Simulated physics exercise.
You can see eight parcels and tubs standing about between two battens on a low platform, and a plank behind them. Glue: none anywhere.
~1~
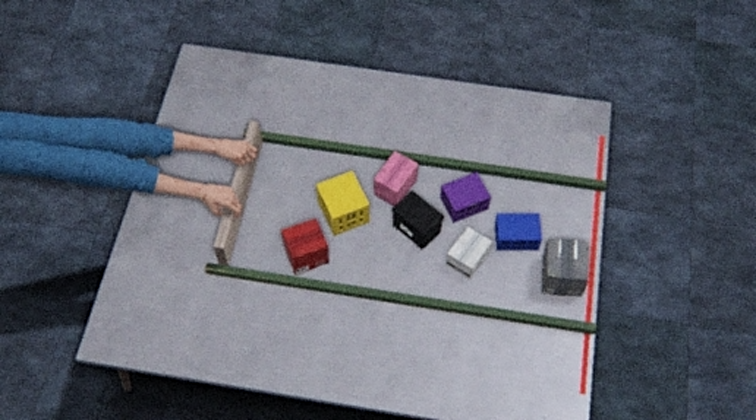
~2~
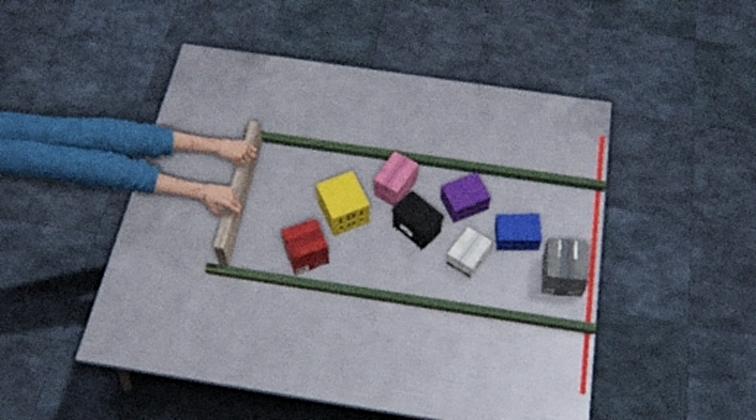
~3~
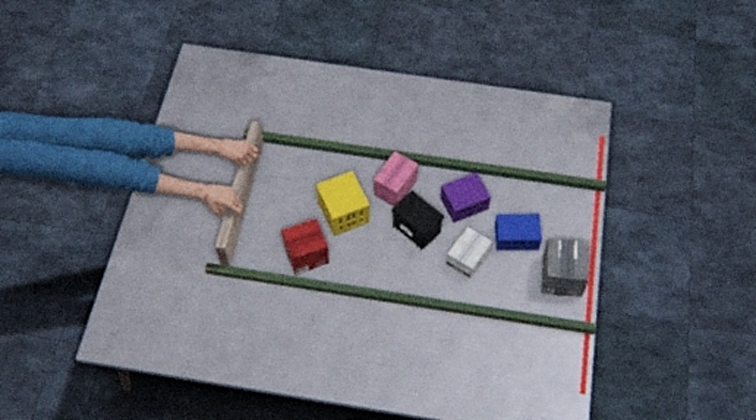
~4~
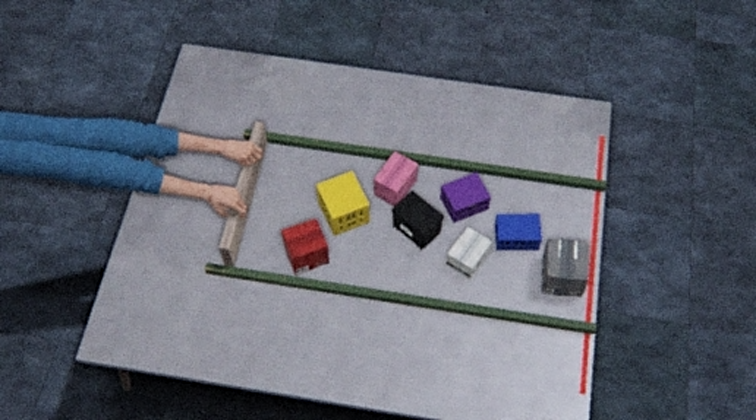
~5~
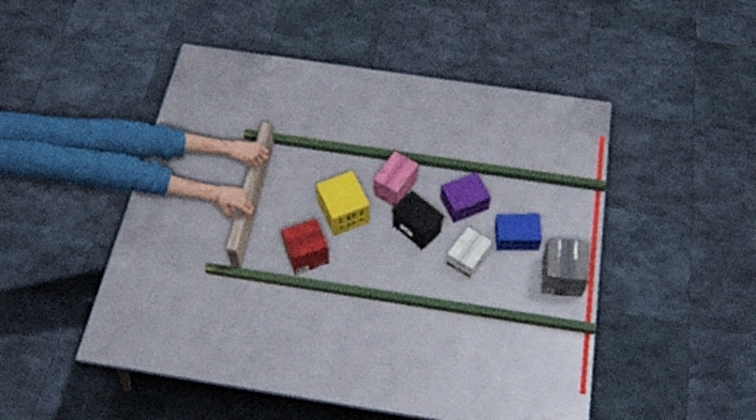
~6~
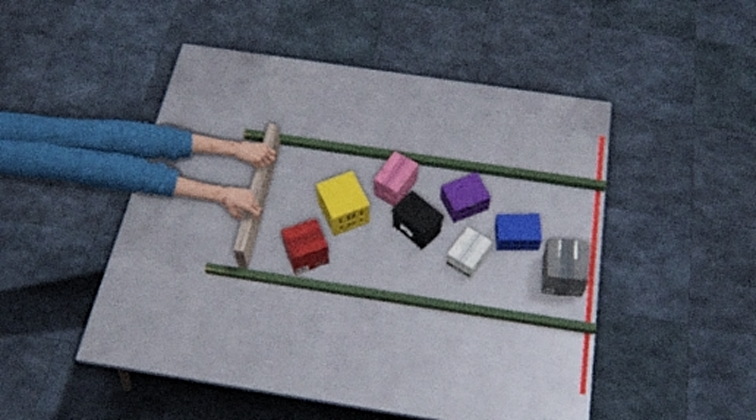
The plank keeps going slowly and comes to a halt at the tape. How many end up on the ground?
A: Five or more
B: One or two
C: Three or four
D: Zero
(A) Five or more.
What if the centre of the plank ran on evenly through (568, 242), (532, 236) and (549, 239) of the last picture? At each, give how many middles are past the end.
The counts would come out as 5, 2 and 4.
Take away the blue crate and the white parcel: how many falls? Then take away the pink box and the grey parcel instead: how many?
Try 1: 6; try 2: 6.
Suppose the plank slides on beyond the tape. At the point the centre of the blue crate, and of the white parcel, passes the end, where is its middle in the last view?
For the blue crate, about (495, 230); for the white parcel, about (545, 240).
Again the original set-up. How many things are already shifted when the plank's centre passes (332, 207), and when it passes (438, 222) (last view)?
Moved so far: 2, later 7.
Soon after, none off yet; grey parcel at rest near (565, 268); blue crate at rest near (518, 232); white parcel displaced a little near (484, 259).
In the end, the number that fall off is five or more; gone, red box, yellow crate, pink box, black tote, purple crate, white parcel, blue crate and grey parcel.
